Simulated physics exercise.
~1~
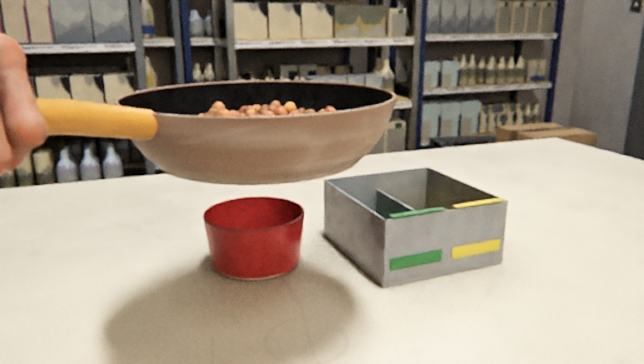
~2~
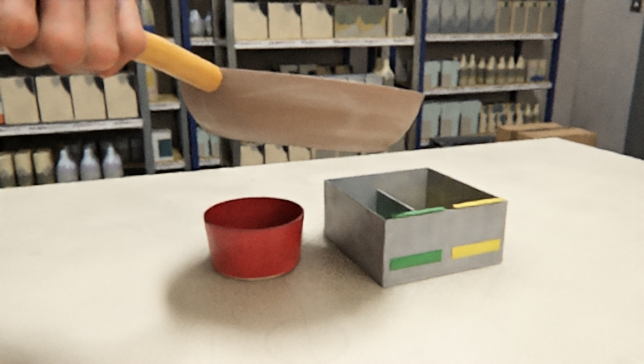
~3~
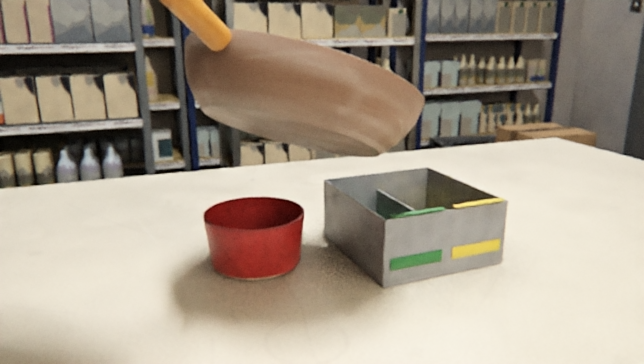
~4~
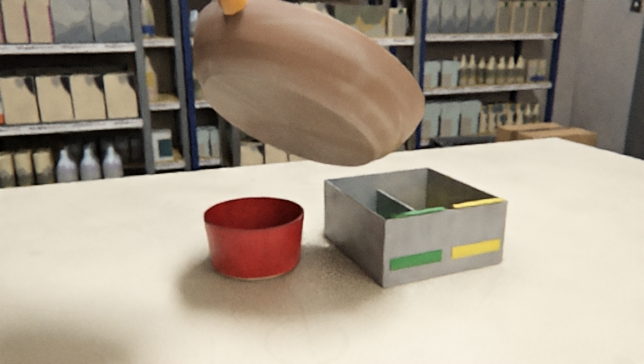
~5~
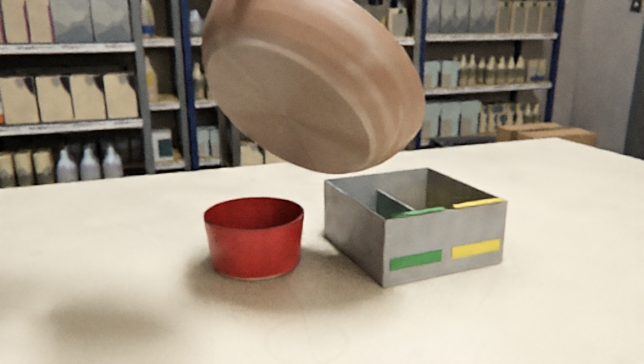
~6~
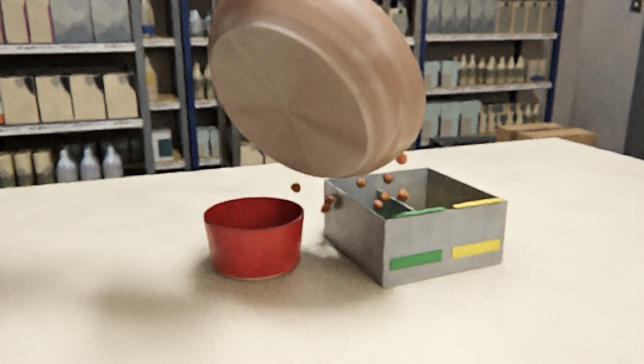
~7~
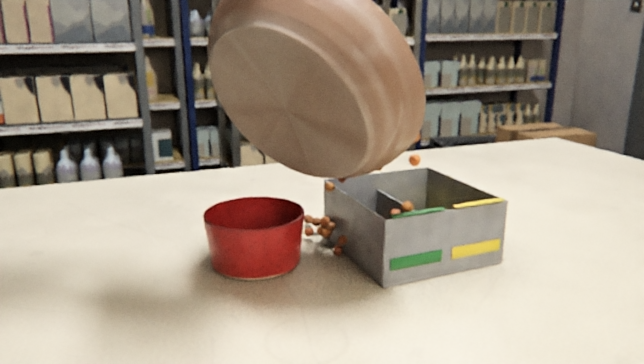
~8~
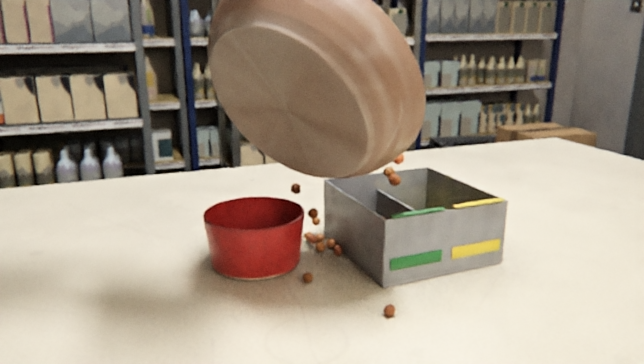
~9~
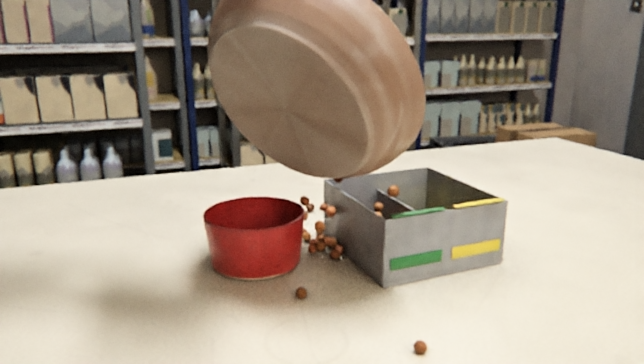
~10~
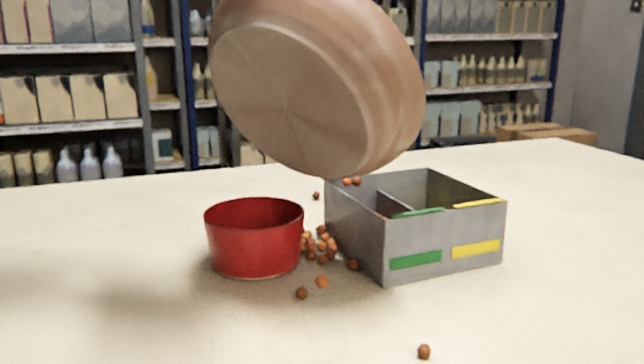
A pan of hazelnuts, held by a hand, moved right and tipped steeply above a gray divided tin, spilling some nuts into it while others dropped into the gap beside the red dish, where a small pile gathered and a few rolled across the table.
